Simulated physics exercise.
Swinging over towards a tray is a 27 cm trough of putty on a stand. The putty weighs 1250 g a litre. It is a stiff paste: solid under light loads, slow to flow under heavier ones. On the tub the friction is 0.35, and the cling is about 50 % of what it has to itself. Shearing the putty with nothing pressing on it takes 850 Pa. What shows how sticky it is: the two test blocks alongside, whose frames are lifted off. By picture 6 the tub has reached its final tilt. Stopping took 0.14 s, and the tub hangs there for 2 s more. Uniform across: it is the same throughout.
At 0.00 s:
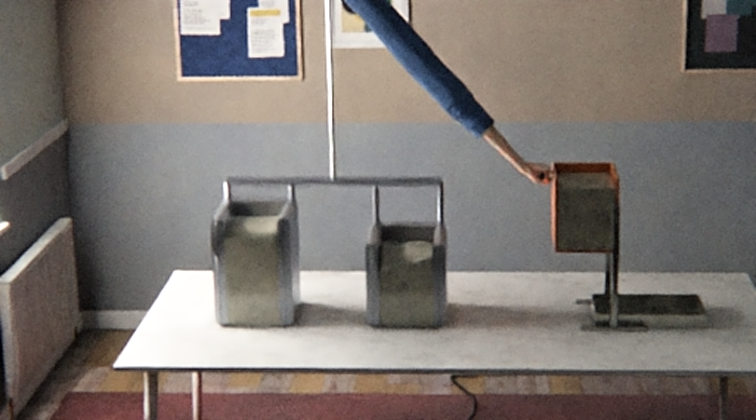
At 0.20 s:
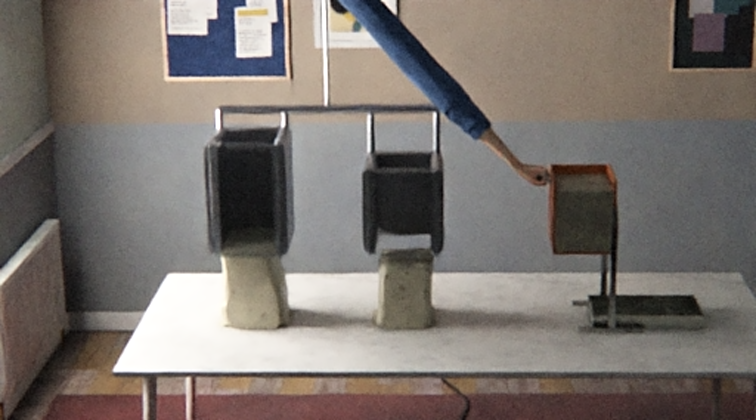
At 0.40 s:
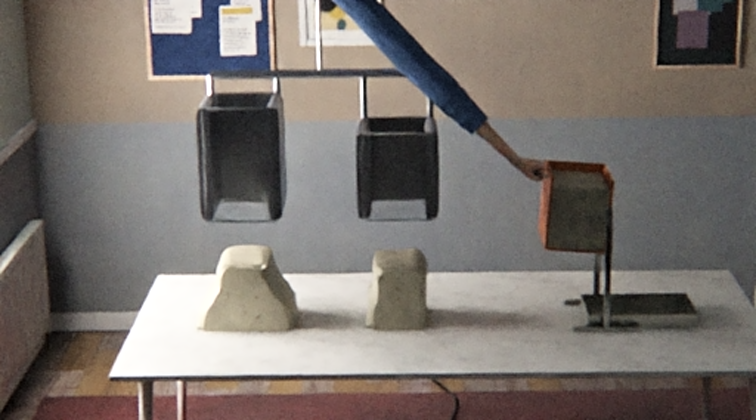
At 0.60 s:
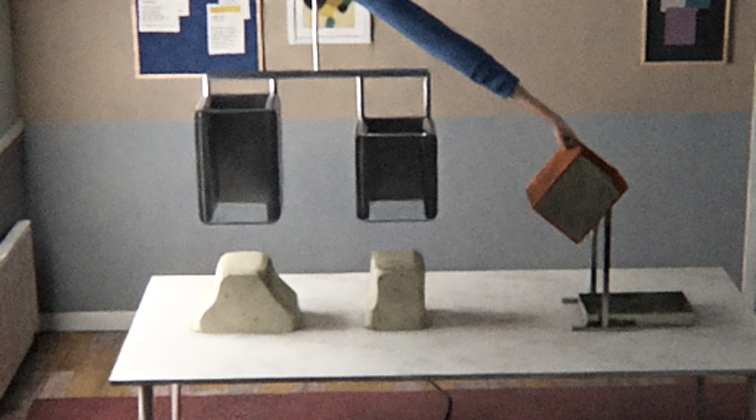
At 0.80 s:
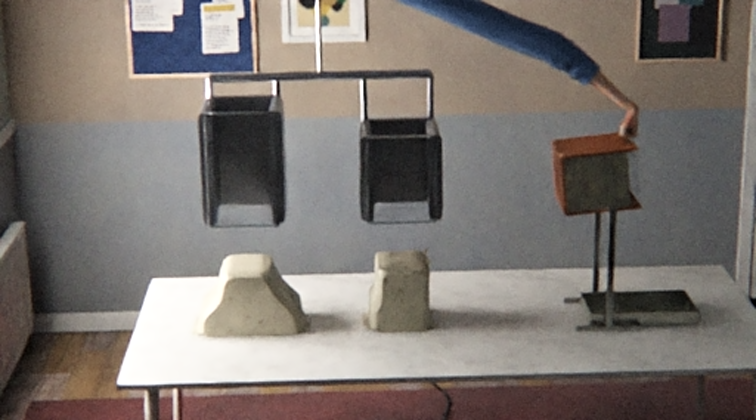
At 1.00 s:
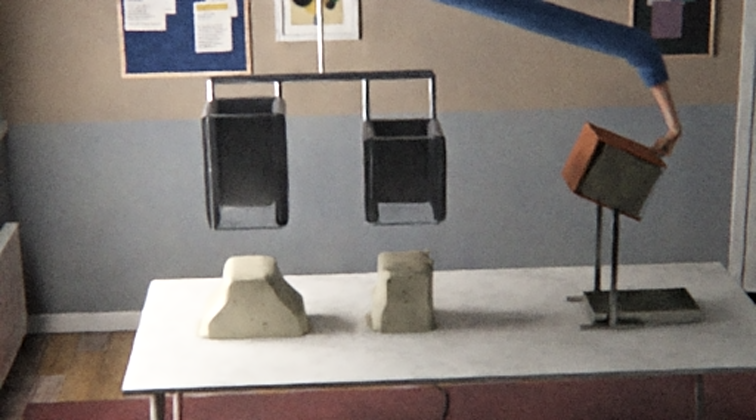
Two dark open boxes rose off a pair of putty blocks, the left block slumping wider, and then a blue-sleeved arm tilted an orange tub of putty on a stand over to the right.
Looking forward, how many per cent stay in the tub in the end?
About 0 %.
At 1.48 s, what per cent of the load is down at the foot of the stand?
Down at that time: Approx. 16 %.
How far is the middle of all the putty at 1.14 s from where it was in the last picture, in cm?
Measured shift, roughly 6 cm.
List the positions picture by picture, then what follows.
In the first picture, handle-side rim at (558, 179), tilt 0 degrees; highest point of the putty at (595, 188); test blocks 36 cm, 26 cm high (left to right).
In the second picture, handle-side rim at (556, 181), tilt 0 degrees; highest point of the putty at (593, 191); test blocks 34 cm, 26 cm high (left to right).
In the third picture, handle-side rim at (554, 177), tilt 5 degrees; highest point of the putty at (559, 187); test blocks 27 cm, 25 cm high (left to right).
In the fourth picture, handle-side rim at (583, 152), tilt 40 degrees; highest point of the putty at (580, 162); test blocks 25 cm, 25 cm high (left to right).
In the fifth picture, handle-side rim at (637, 151), tilt 85 degrees; highest point of the putty at (623, 154); test blocks 25 cm, 25 cm high (left to right).
In the sixth picture, handle-side rim at (666, 168), tilt 114 degrees; highest point of the putty at (610, 146); test blocks 25 cm, 25 cm high (left to right).
By 1.14 s, the tub is at 115 degrees and holds 82 %.
By 1.31 s, the tub is at 115 degrees and holds 31 %.
By 1.48 s, the tub is at 115 degrees and holds 0 %.
By 1.65 s, the tub is at 115 degrees and holds 0 %.
By 3.00 s, at the end, the tub is at 115 degrees and holds 0 %.
